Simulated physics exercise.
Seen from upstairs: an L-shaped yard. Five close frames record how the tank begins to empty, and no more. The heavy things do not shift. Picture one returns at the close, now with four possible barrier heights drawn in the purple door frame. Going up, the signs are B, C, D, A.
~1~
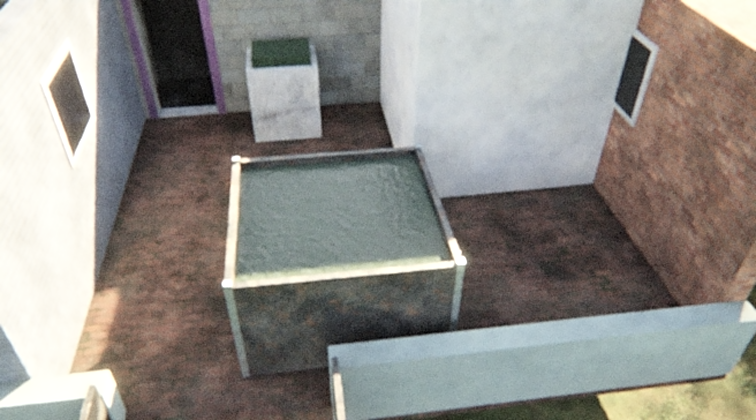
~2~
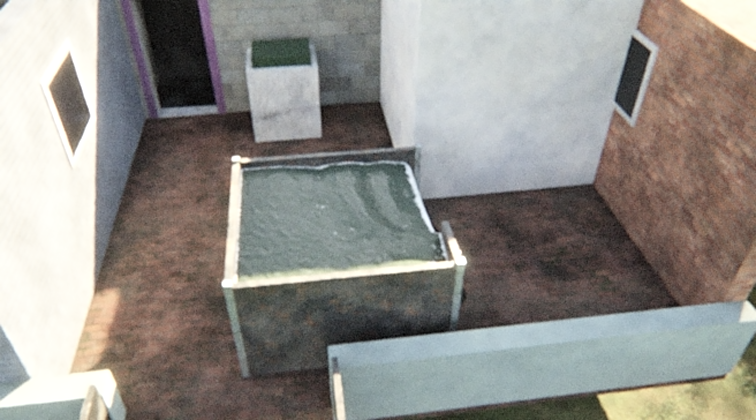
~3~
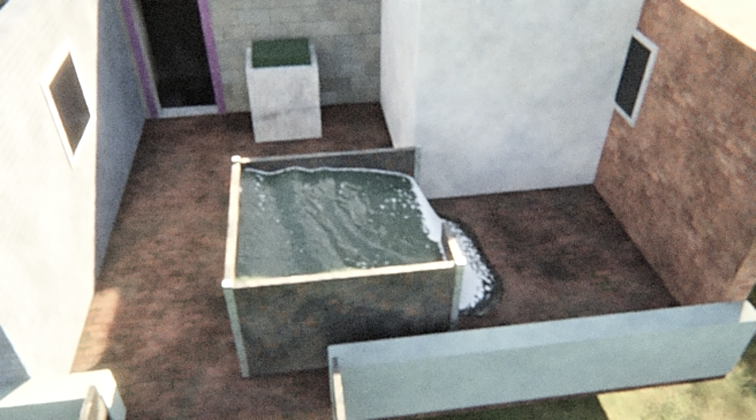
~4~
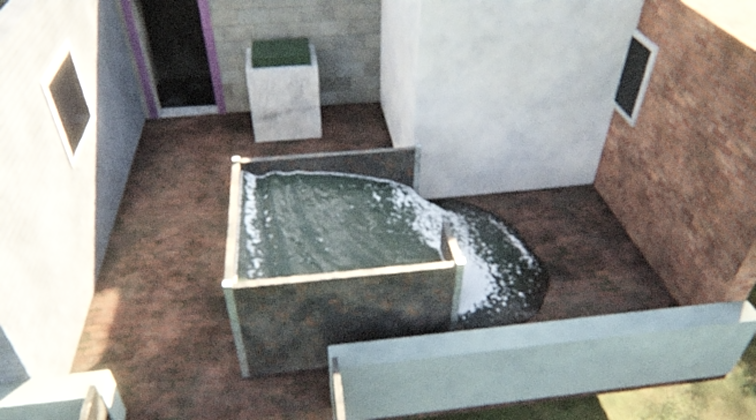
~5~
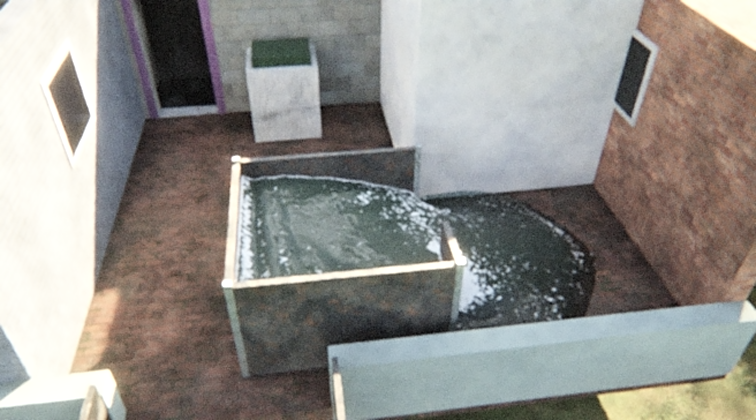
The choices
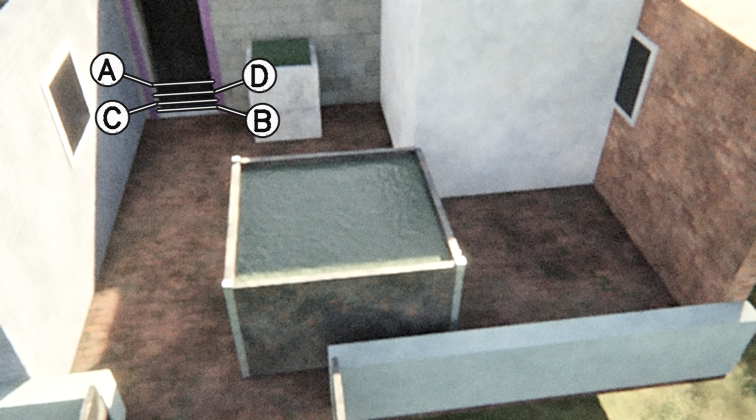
A square, open-topped tank of dark water stands in a reddish-brown walled yard, seen from above. A purple-framed doorway and a white block with a green top are behind it, white walls rise left and right of centre, a brick wall stands at far right, and a low pale blue wall crosses the front. The tank's right side opens and water pours out, foaming white, spreading rightward across the ground as the level inside drops.
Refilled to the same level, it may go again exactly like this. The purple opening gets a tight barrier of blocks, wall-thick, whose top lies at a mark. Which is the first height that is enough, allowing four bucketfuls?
B.
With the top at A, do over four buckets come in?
No.
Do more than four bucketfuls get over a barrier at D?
No, not at all.
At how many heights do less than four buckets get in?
All four.
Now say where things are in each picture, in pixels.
In the first picture, water in the tank at rest, its middle at (337, 213); foot of the purple doorway at (189, 116); open gate at (220, 354).
In the second picture, front seen at (452, 282), 2 % of the ground wet.
In the third picture, front seen at (493, 286), 5 % of the ground wet.
In the fourth picture, front seen at (541, 269), 10 % of the ground wet.
In the fifth picture, front seen at (588, 264), 17 % of the ground wet.
On the marked copy, A at (182, 83); B at (188, 108); C at (186, 101); D at (184, 93); from the bottom up B, C, D, A.
With A, nothing gets over.
With B, a splash gets over, under a bucket.
With C, nothing gets over.
With D, nothing gets over.
